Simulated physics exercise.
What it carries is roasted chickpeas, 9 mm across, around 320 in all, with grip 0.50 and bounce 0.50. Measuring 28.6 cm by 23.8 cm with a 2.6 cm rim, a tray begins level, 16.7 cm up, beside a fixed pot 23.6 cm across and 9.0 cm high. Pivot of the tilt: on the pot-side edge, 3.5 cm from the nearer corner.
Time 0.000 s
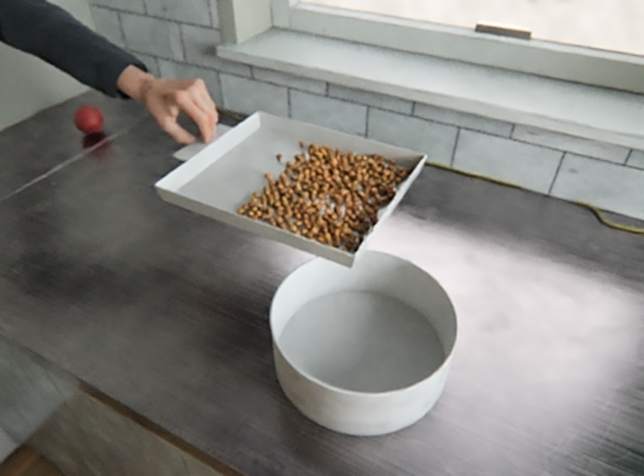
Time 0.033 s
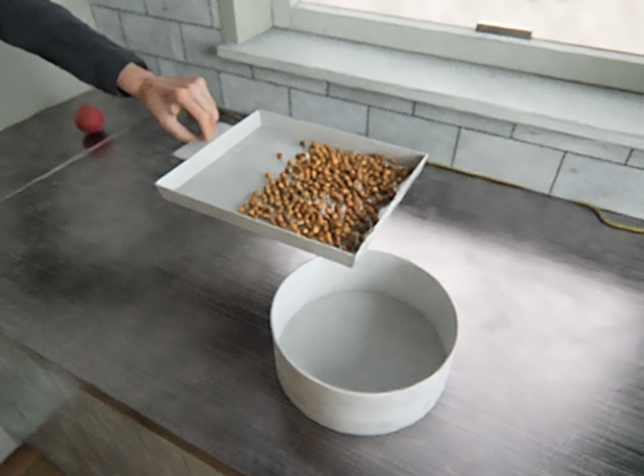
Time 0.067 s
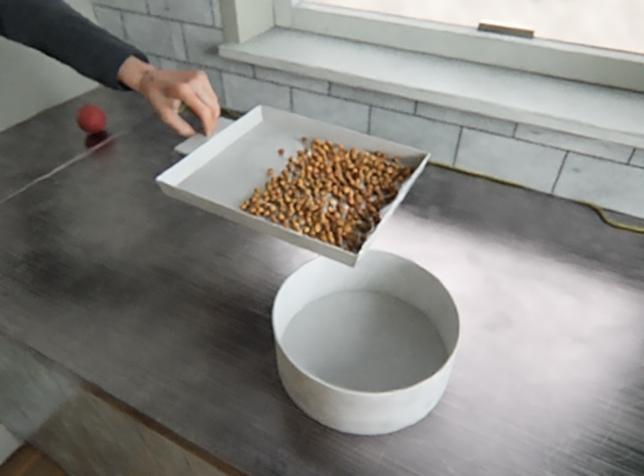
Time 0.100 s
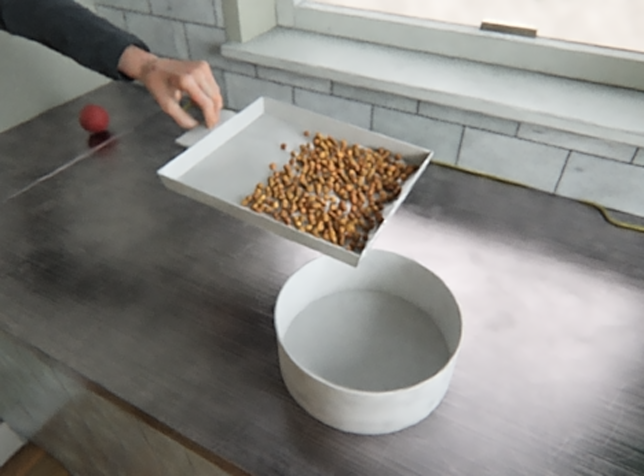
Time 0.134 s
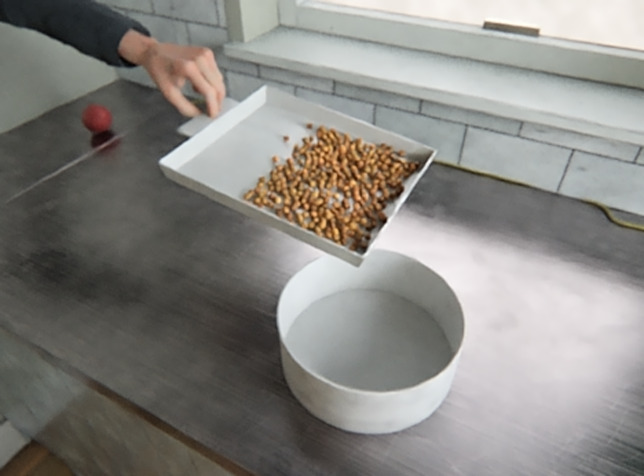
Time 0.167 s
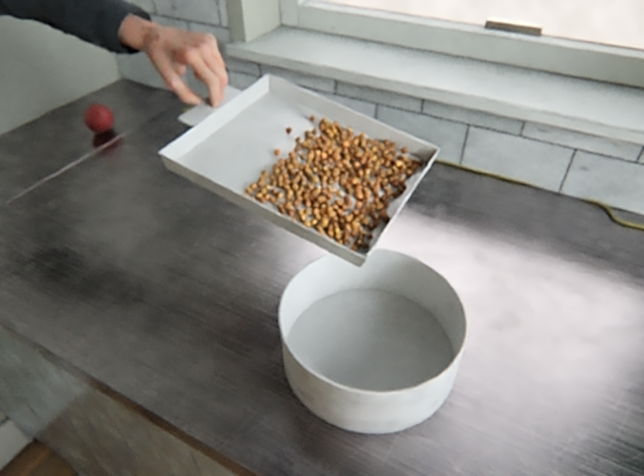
On a dark countertop, a hand slightly tilts a tray of chickpeas above a round pot.
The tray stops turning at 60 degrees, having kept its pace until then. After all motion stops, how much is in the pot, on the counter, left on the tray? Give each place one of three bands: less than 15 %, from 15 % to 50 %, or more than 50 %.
As I see it, pot: Little of the load; counter: Little of the load; tray: Over half the load.
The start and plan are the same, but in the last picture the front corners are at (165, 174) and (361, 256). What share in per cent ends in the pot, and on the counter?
In the pot: 0 per cent; on the counter: 0 per cent.
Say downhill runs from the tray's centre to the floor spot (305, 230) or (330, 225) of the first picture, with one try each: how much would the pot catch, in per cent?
Near 5 and 0 percent, in that order.
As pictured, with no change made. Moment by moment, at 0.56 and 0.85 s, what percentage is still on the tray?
Close to 100 at the first time and 100 at the second.
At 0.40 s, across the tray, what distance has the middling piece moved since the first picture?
2 cm.
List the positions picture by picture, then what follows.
In the first picture, tray tilt 0 degrees, front corners at (160, 184) and (353, 252); middle of the pieces at (332, 192); pot at (364, 312).
In the second picture, tray tilt 0 degrees, front corners at (160, 183) and (353, 252); middle of the pieces at (333, 191).
In the third picture, tray tilt 2 degrees, front corners at (162, 178) and (355, 252); middle of the pieces at (335, 189).
In the fourth picture, tray tilt 4 degrees, front corners at (163, 171) and (358, 252), lowest corner right front; middle of the pieces at (337, 186).
In the fifth picture, tray tilt 8 degrees, front corners at (164, 162) and (362, 253), lowest corner right front; middle of the pieces at (340, 182).
In the sixth picture, tray tilt 11 degrees, front corners at (165, 152) and (364, 254), lowest corner right front; middle of the pieces at (343, 178); pot at (373, 310). Its pace works out near 105 degrees a second.
After 0.40 s, tilt 35 degrees; the tray holds 100 %, the pot 0 %.
After 0.56 s, tilt 52 degrees; the tray holds 100 %, the pot 0 %.
After 0.85 s, tilt 60 degrees; the tray holds 100 %, the pot 0 %.
By 1.4 s all is still; pot 0 %, counter 0 %, tray 100 %.
